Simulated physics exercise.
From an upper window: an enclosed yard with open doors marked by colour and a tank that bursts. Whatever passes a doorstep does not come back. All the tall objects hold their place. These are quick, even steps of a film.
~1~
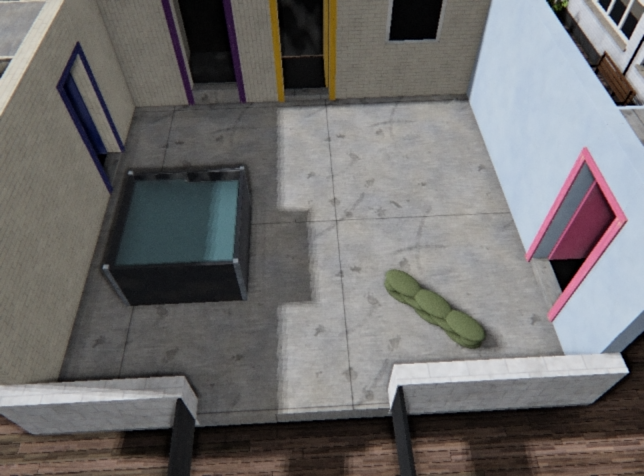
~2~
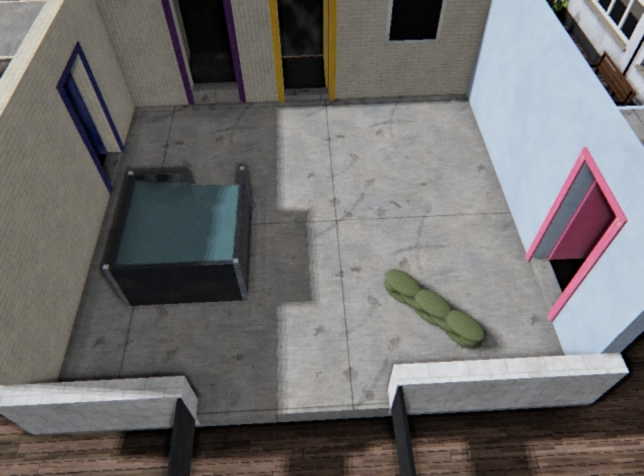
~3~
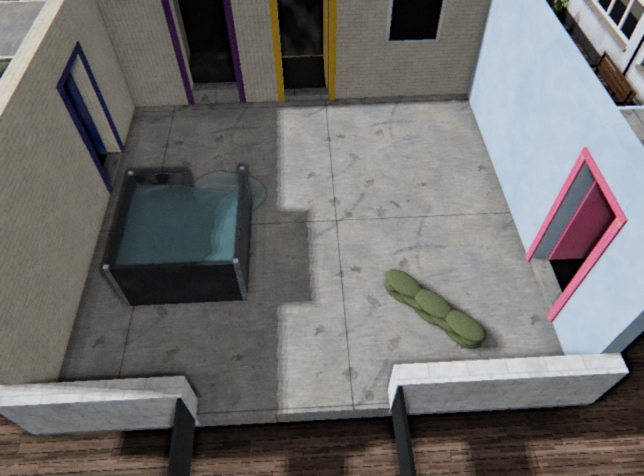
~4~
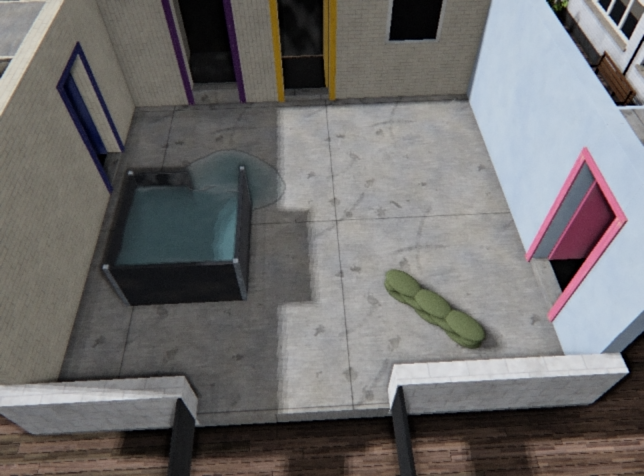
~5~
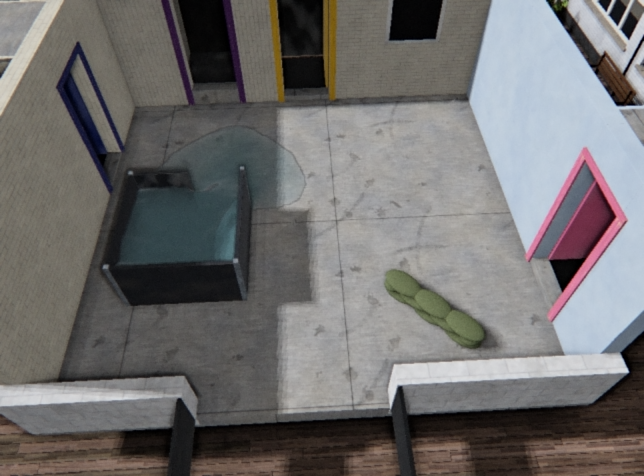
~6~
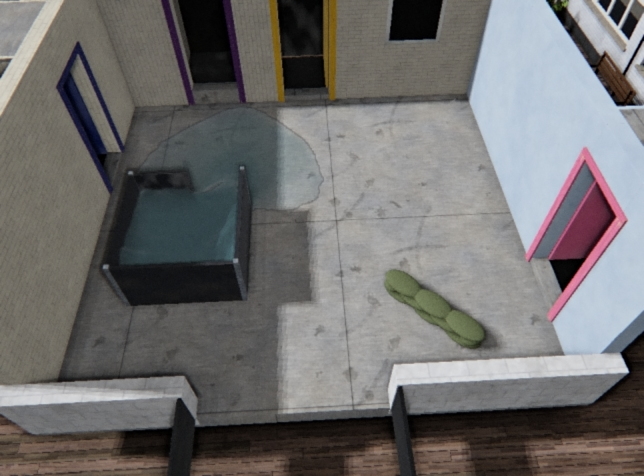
A walled concrete courtyard is seen from a high window, the view staying still. A dark-sided open tank of blue-green water stands at left, a green lobed seat lies at lower right, and blue, purple, yellow and pink trim edges the openings around the walls. The tank's water level drops as water emerges beyond its far side and spreads backward and rightward across the floor in a widening, rounded sheet.
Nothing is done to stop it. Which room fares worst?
The yellow doorway takes the most.
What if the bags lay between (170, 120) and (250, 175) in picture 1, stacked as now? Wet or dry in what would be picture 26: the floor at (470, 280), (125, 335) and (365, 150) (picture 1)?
One after the other: Dry, no water, awash.
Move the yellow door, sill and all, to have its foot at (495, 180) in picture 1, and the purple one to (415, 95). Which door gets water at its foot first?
First comes the purple one.
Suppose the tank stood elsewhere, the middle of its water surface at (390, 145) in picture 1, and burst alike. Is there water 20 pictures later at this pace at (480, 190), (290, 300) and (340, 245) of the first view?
As listed: Flooded, no water, clear.
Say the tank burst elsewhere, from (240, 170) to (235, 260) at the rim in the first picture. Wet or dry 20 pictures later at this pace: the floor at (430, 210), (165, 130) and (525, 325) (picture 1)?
One after the other: Covered, dry, wet.
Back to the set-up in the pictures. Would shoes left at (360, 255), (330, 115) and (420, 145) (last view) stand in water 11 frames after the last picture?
As listed: No water, under water, under water.
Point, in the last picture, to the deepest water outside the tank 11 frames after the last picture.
Near (136, 108).
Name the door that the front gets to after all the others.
The one in pink.
A moment on, water covers 30 % of the floor; yellow door a trickle in, purple door wet at the sill, nothing in, blue door wet at the sill, nothing in, pink door not reached.
Next, water covers 35 % of the floor; yellow door some in, purple door wet at the sill, nothing in, blue door wet at the sill, nothing in, pink door not reached.
Then, water covers 40 % of the floor; yellow door some in, purple door wet at the sill, nothing in, blue door a trickle in, pink door not reached.
Later, water covers 70 % of the floor; yellow door a lot in, purple door wet at the sill, nothing in, blue door a trickle in, pink door wet at the sill, nothing in.
In the end, water covers 90 % of the floor; yellow door a lot in, purple door wet at the sill, nothing in, blue door some in, pink door wet at the sill, nothing in; the yellow door has let in the most.
